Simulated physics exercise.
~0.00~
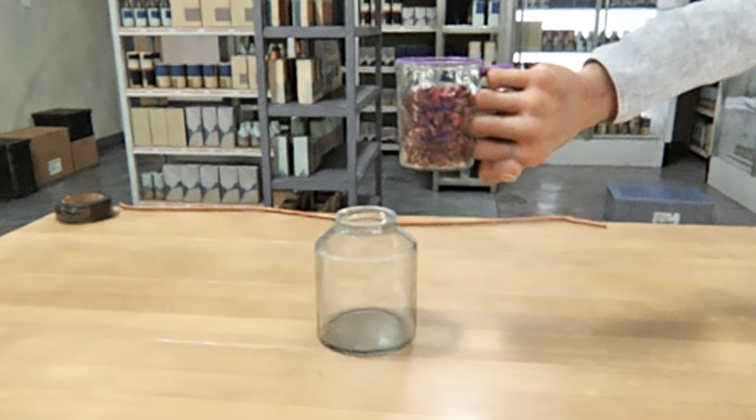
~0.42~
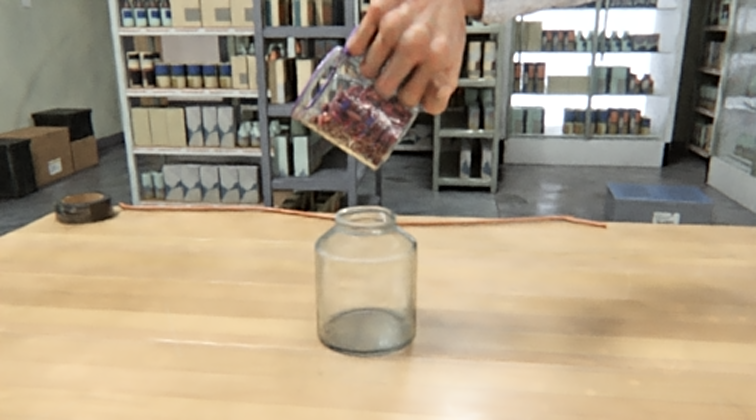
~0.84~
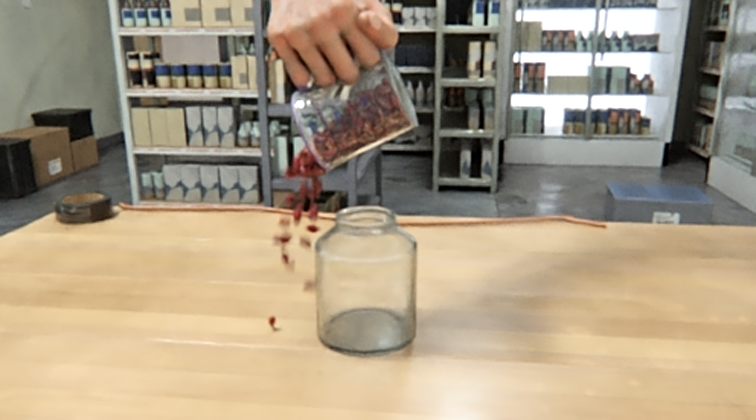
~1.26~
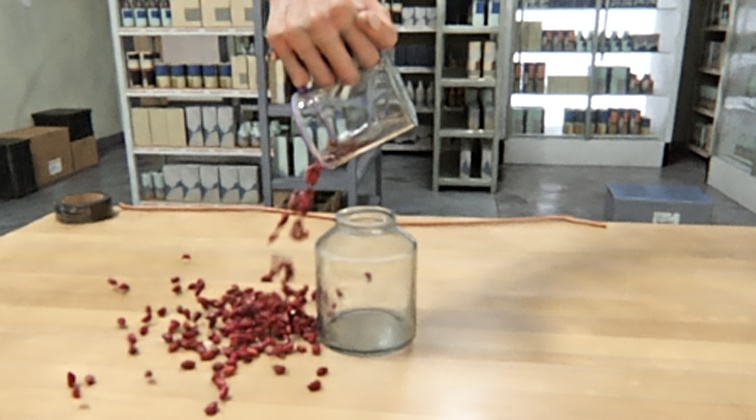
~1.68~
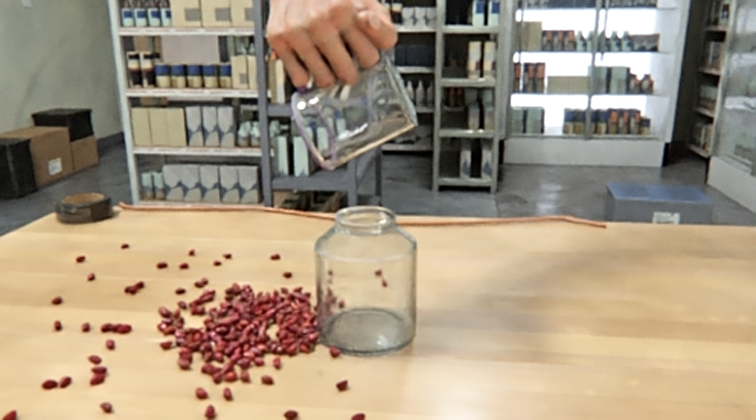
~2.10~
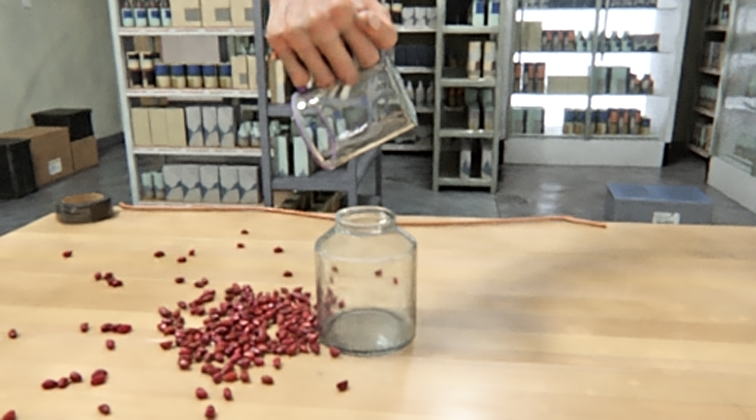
A hand carries a see-through cup full of dark red beans in from the right, above an open, empty glass jar on a wooden table. The cup moves left and leans over, coming to a stop above the jar with its lip past the jar's left side. As it tips further, beans stream down beside the jar, missing its opening and bouncing across the tabletop. The cup empties while the hand holds it tilted in place. At the end, the beans lie in a heap left of the jar, with others scattered around, and the jar remains empty.
